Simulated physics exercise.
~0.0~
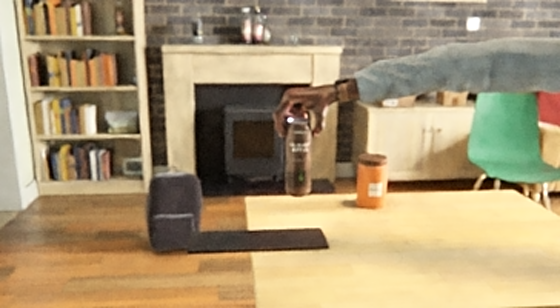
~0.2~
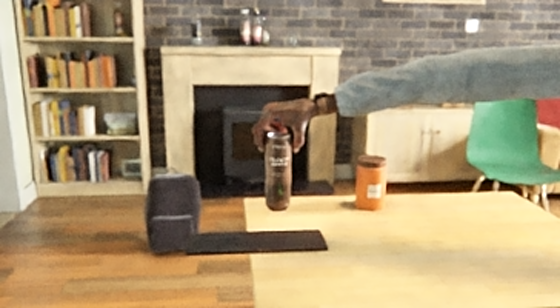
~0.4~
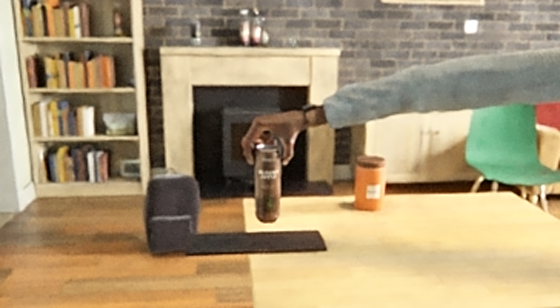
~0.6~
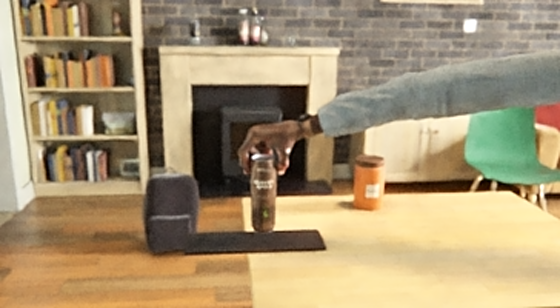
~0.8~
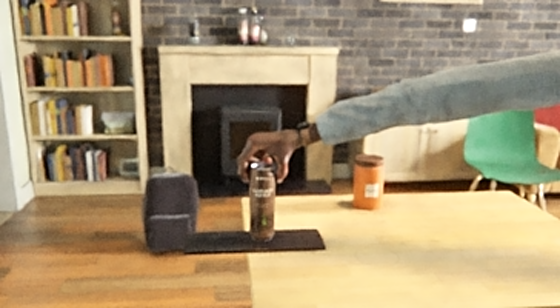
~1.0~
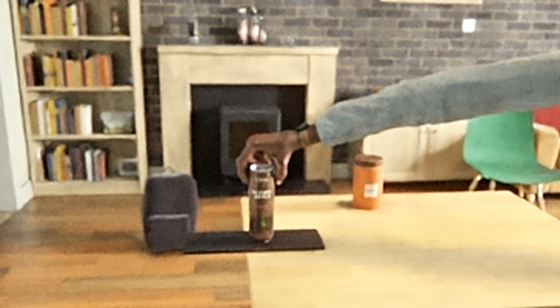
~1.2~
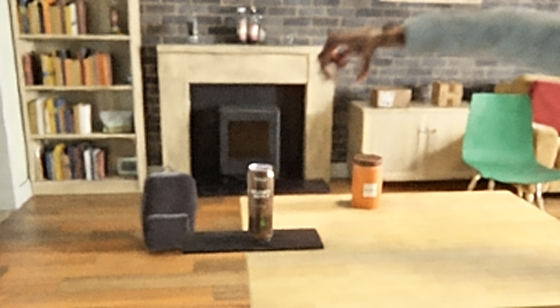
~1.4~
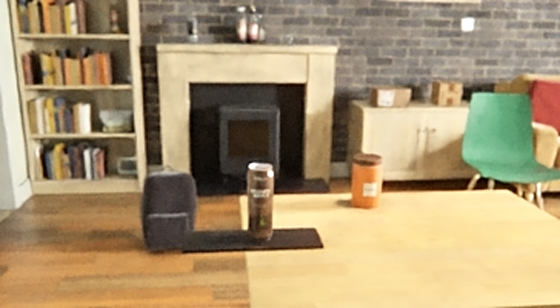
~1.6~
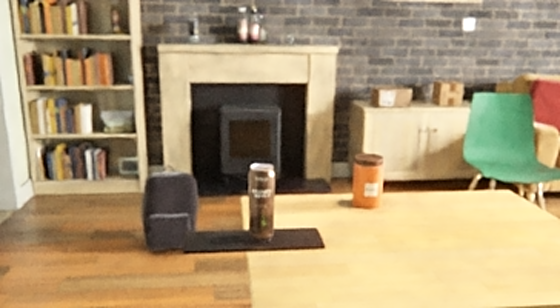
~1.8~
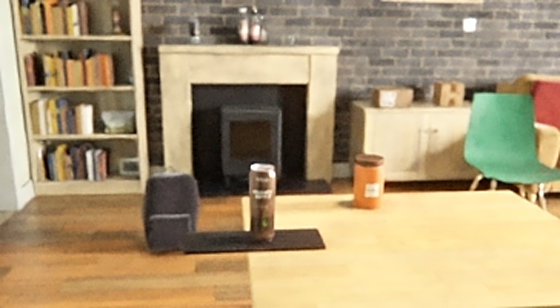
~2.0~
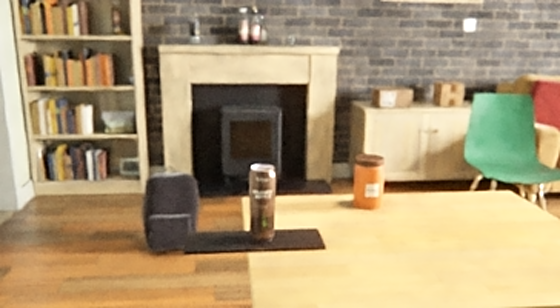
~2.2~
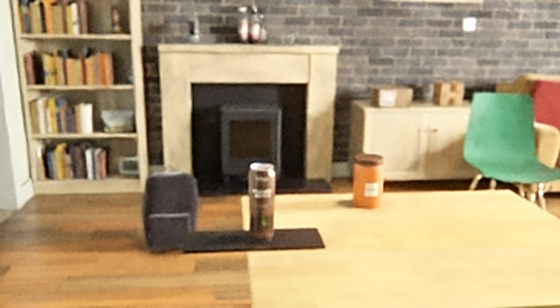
A hand lowered a brown can onto a flat black plank sticking out past the left end of a table, then let go and drew back. The plank held, with the can standing upright on it and an orange jar still nearby.
